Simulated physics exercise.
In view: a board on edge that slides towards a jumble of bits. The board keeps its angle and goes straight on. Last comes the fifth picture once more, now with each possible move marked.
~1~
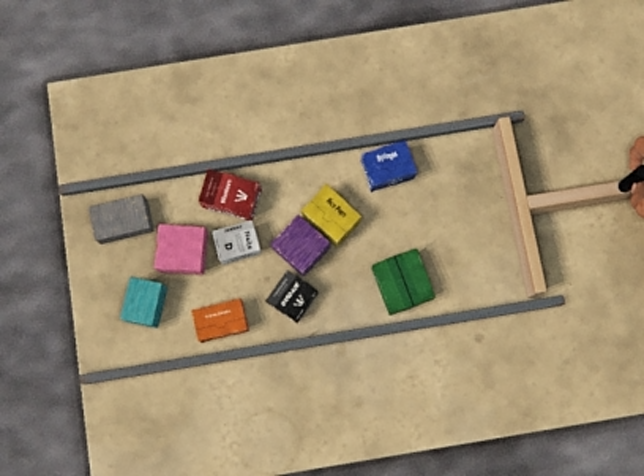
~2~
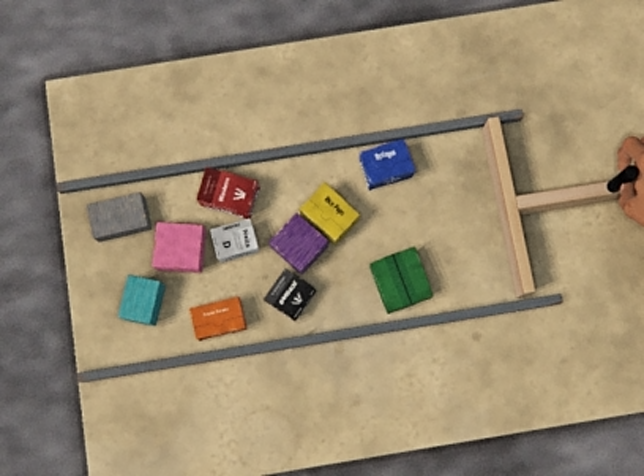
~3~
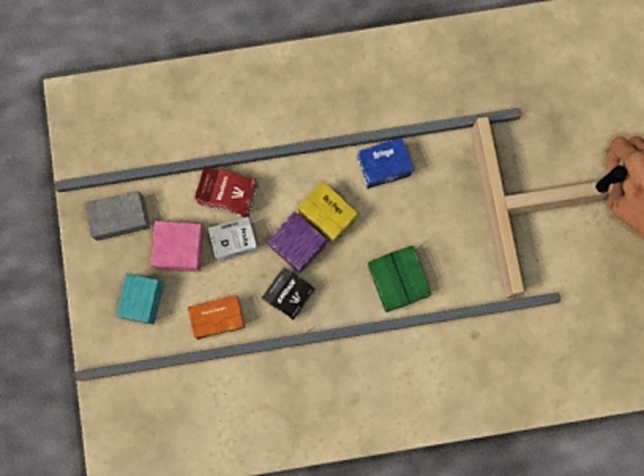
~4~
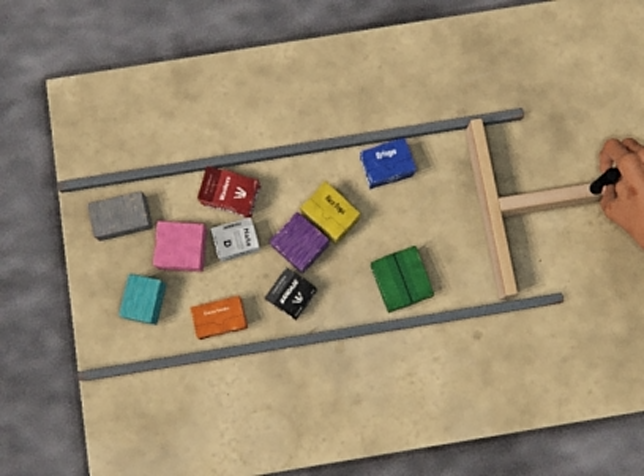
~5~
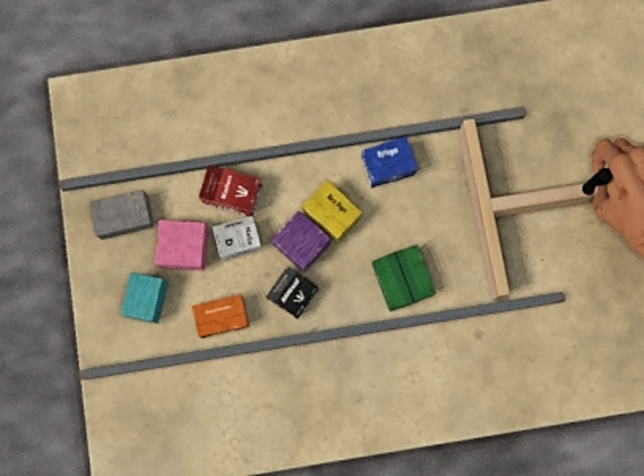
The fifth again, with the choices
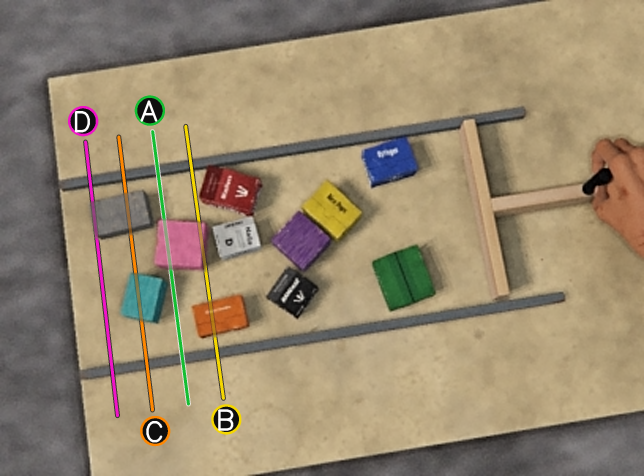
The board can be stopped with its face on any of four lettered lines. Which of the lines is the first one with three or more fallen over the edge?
At A, and not before.
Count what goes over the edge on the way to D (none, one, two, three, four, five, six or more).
Six or more.
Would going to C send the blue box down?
No.
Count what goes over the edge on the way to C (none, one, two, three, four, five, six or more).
Six or more.
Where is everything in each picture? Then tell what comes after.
Green box (403, 283); orange box (221, 321); turquoise block (145, 303), in the first frame.
Board (512, 203); pink block (180, 248), in the second frame.
Board (500, 203); white box (233, 240), in the third frame.
Board (494, 205); grey block (120, 216), in the fourth frame.
Board (486, 205); blue box (389, 163); purple block (302, 242); green box (403, 279), in the fifth frame.
On the marked copy, A at (170, 264); B at (204, 259); C at (135, 270); D at (101, 275).
Taking A. A third of the way, board (373, 224); blue box (331, 167); green box (351, 285).
Two thirds of the way, board (258, 242); grey block (79, 218); turquoise block (117, 300).
When it is over, board (168, 256); turquoise block over the edge; pink block over the edge; four fallen.
As for the rest, B drops only two; C drops seven, but is farther than needed; D drops nine, but is farther than needed.
